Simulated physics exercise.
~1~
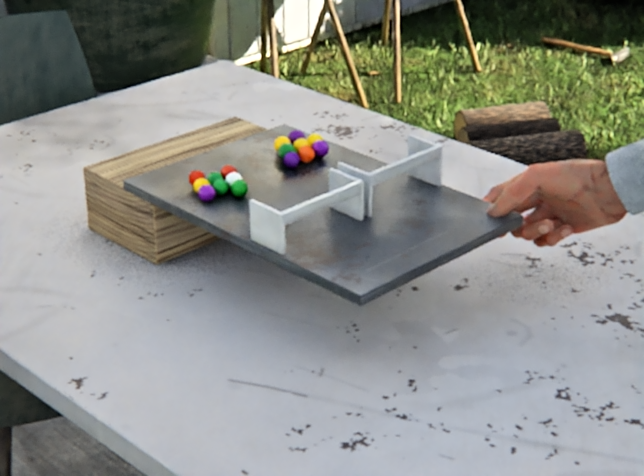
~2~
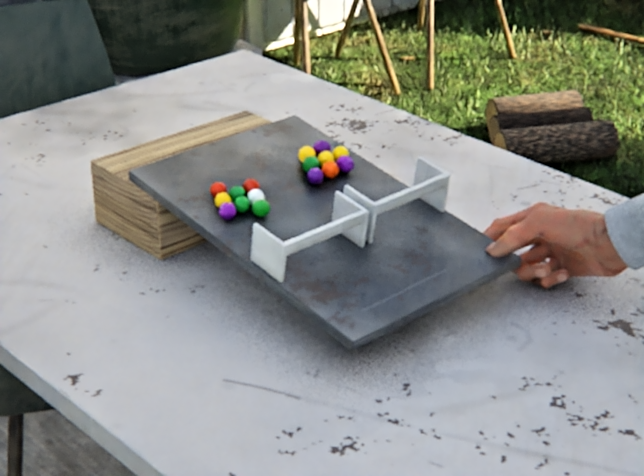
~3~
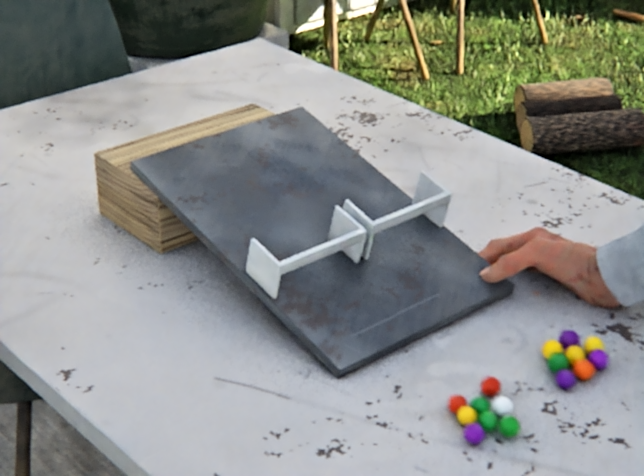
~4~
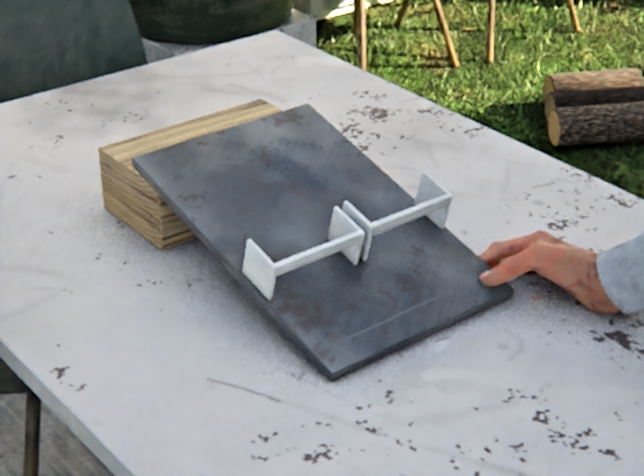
To begin with, a hand holds up the right end of a dark board whose other end rests on a wooden block on a pale, worn table outdoors. Two clusters of small colourful balls sit on the board above two white bars raised on feet. The hand lowers its end, the slope steepens, and both clusters start moving down towards the bars. They pass beneath the bars and leave the board, showing up on the table beyond its lower end. Finally the balls are out of view, and the hand stays at the edge of the empty, sloping board.
